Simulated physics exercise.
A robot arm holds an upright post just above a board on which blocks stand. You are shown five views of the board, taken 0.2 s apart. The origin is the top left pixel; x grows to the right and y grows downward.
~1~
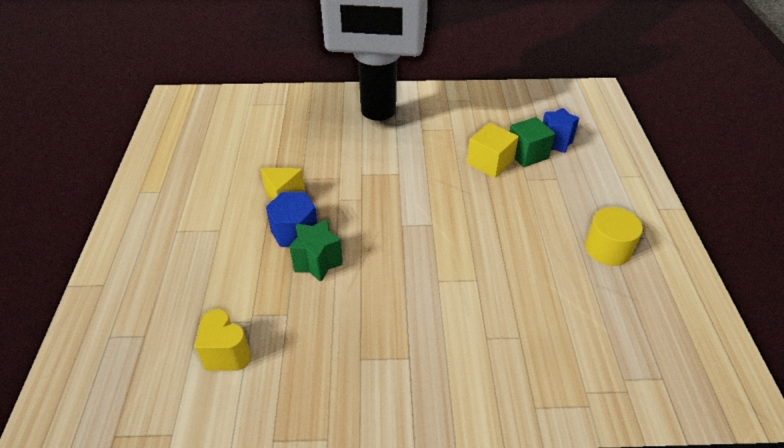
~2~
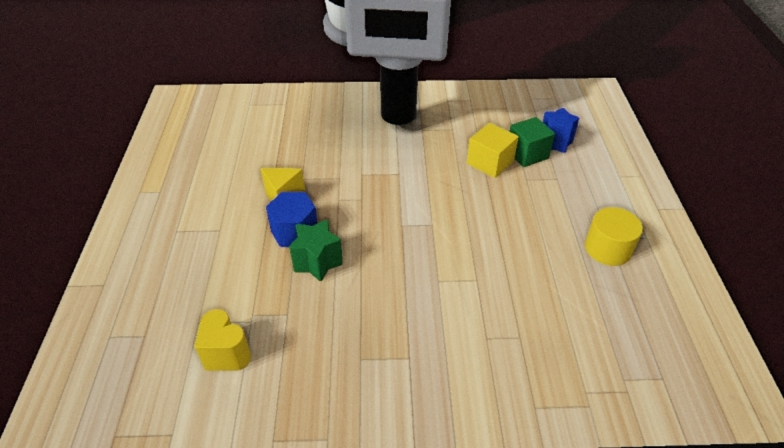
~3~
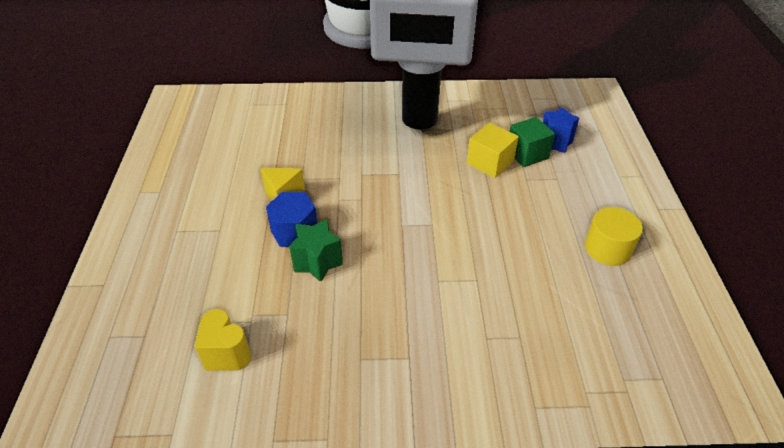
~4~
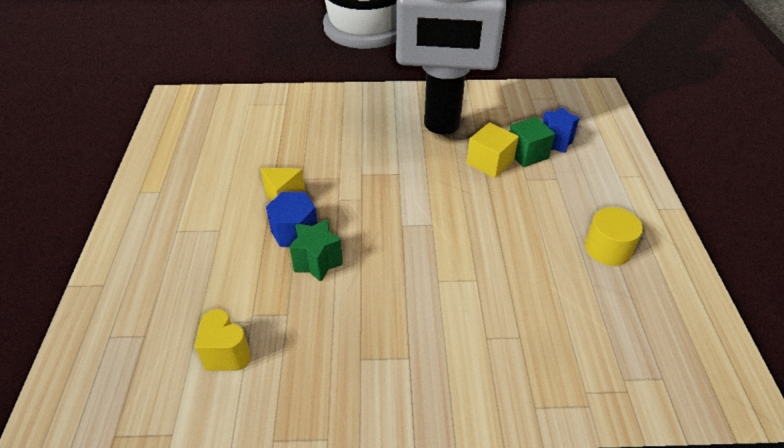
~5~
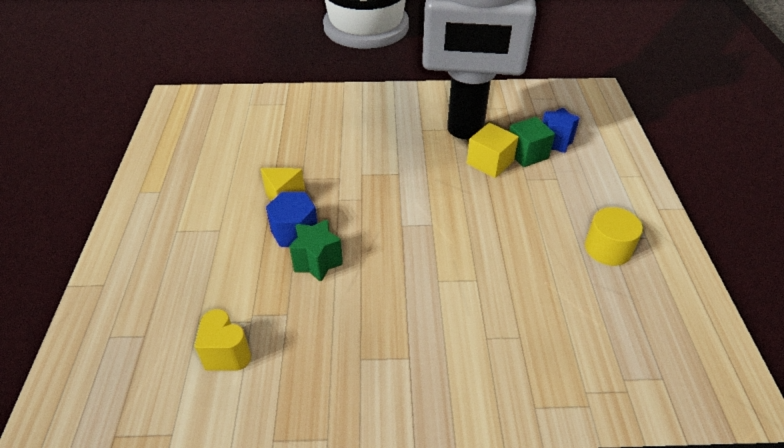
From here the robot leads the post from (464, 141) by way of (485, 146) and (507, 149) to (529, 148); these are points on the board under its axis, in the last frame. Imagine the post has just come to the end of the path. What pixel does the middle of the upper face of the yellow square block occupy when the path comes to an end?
In the picture, it is at (511, 147).
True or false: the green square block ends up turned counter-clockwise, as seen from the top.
That statement is not accurate.
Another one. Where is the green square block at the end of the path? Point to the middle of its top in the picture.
For the centre of its top, I'd go with (570, 137).
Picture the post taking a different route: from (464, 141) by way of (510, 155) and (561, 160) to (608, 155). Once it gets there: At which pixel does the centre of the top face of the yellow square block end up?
It is at (518, 155).
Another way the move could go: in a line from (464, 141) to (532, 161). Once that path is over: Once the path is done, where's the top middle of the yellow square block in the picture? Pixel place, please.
It sits at (518, 156).
The first path, step by step. Halfway along, post (498, 136); yellow square block (510, 146), turned 45° clockwise; green square block (541, 131).
At the end, post (531, 136); yellow square block (511, 147), turned 50° clockwise; green square block (570, 137), turned 35° clockwise; blue star block (577, 117), turned 60° anticlockwise.
